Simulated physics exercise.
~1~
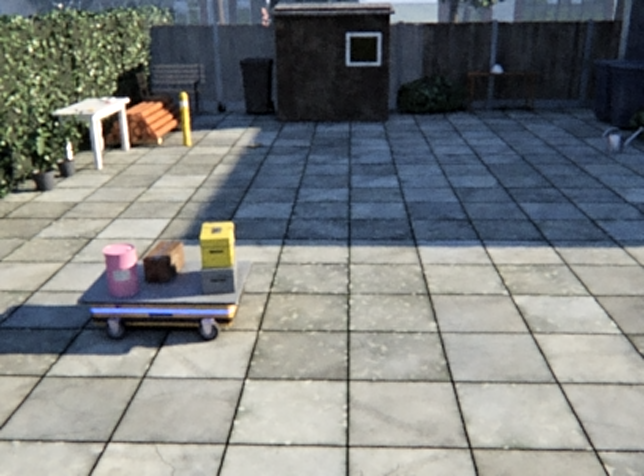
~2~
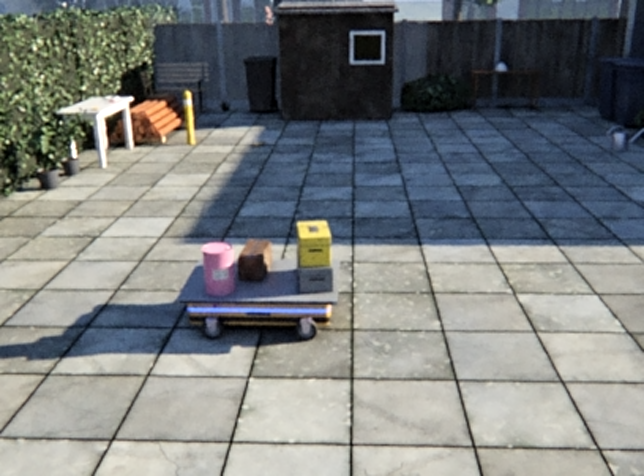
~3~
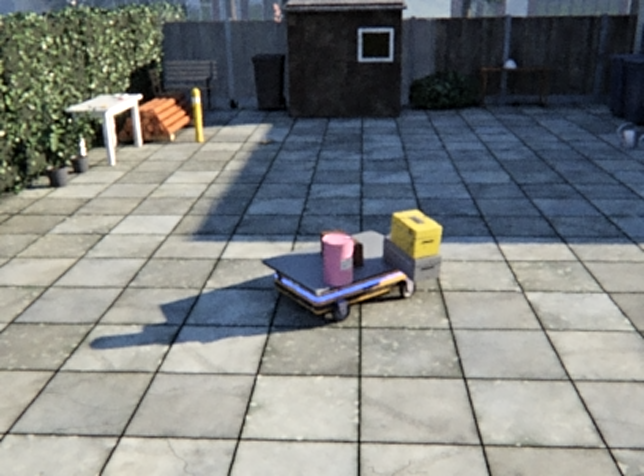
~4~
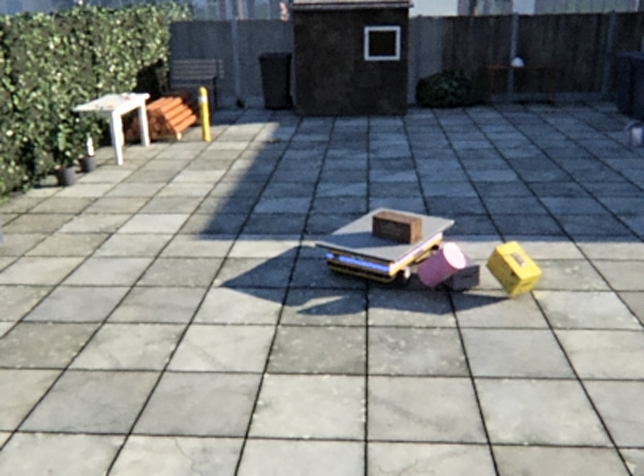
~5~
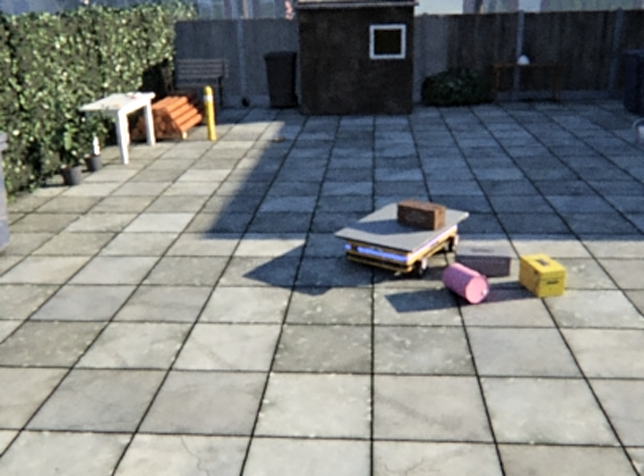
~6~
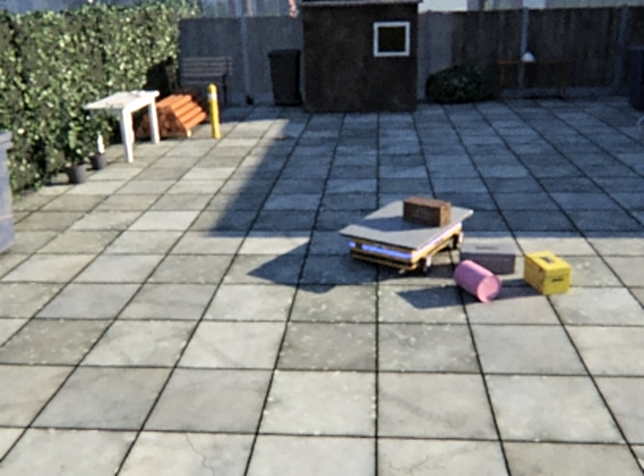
On a sunlit paved patio with a hedge, a white table and a dark shed behind, a low flat cart carries a pink canister, a brown box and a yellow toolbox stacked on a grey one. The cart rolls to the right, then swings away toward the shed as its load shifts. The two toolboxes come off the deck, and the pink canister tips over the edge after them. The cart stops at an angle. The canister ends on its side on the paving near both toolboxes, while the brown box stays on the deck.
